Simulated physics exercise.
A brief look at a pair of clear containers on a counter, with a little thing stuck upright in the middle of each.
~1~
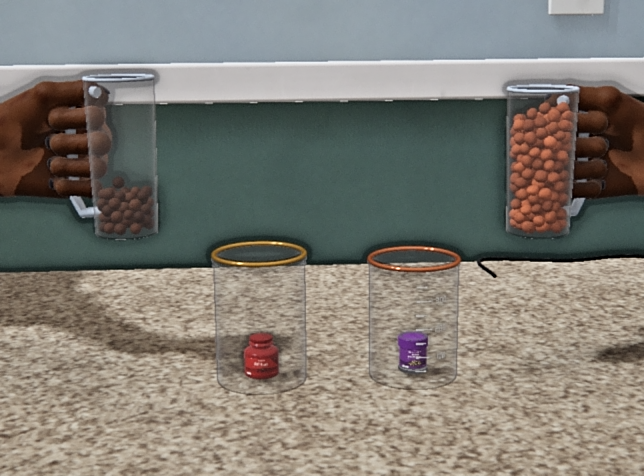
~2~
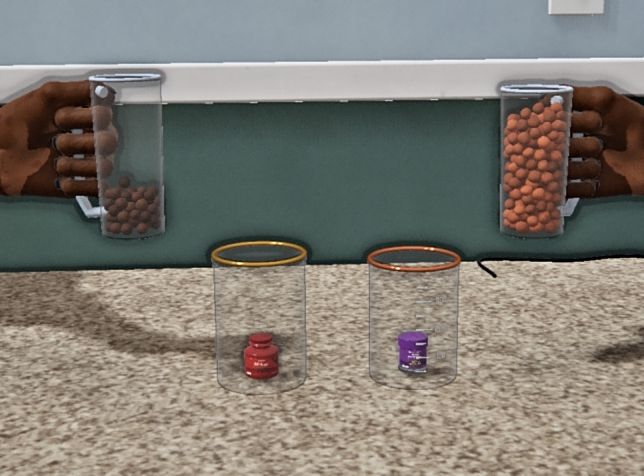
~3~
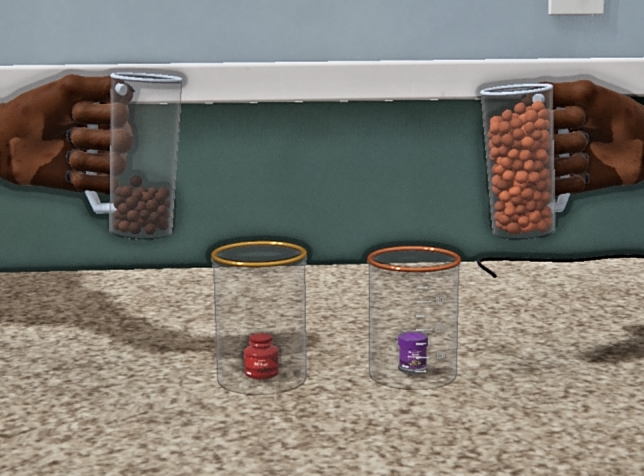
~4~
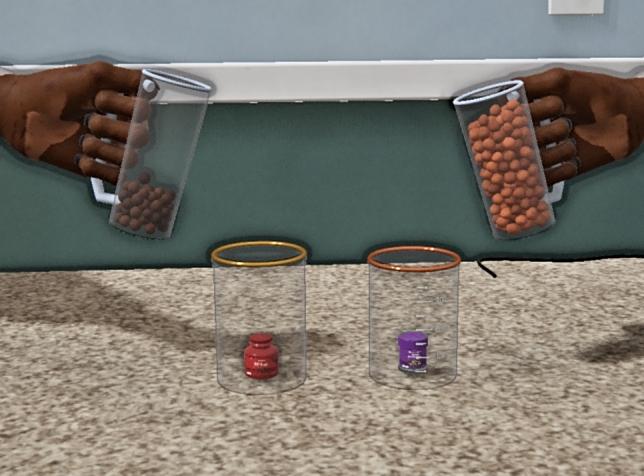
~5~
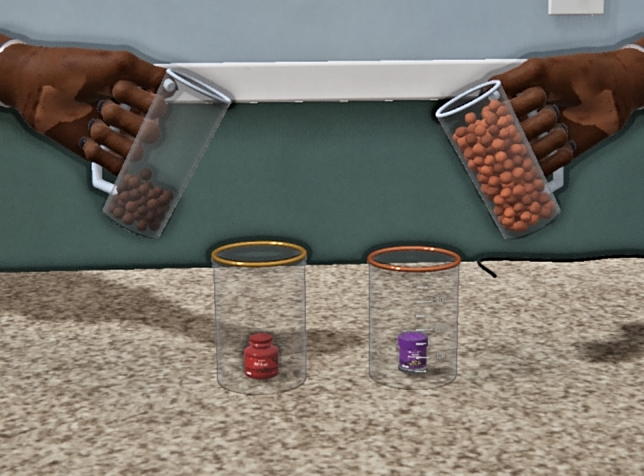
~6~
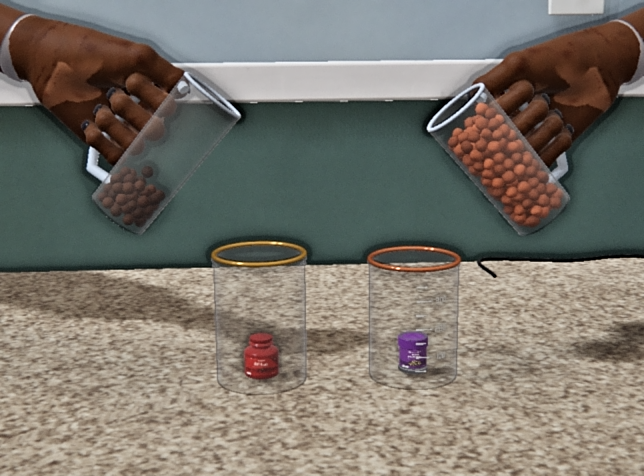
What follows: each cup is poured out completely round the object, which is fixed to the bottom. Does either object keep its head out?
In the end the left one stays visible and the right one is swallowed up.
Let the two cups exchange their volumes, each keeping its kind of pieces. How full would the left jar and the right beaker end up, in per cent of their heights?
About 50 % left, 20 % right.
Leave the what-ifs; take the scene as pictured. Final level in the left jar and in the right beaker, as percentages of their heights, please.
Some 20 left; 60 right.
Then, 0.40 s past the last view, left jar empty, all of its cupful still in the cup; right beaker empty, all of its cupful still in the cup.
Then, 0.83 s past the last view, left jar empty, all of its cupful still in the cup; right beaker nearly empty, nearly all of its cupful still in the cup.
Then, 1.34 s past the last view, left jar nearly empty, none of its cupful still in the cup; right beaker half full, none of its cupful still in the cup.
Finally, left jar a quarter full (surface near (261, 349)), nothing beside it; right beaker two thirds full (surface near (413, 306)), nothing beside it; the left thing is still showing; the right thing is covered.
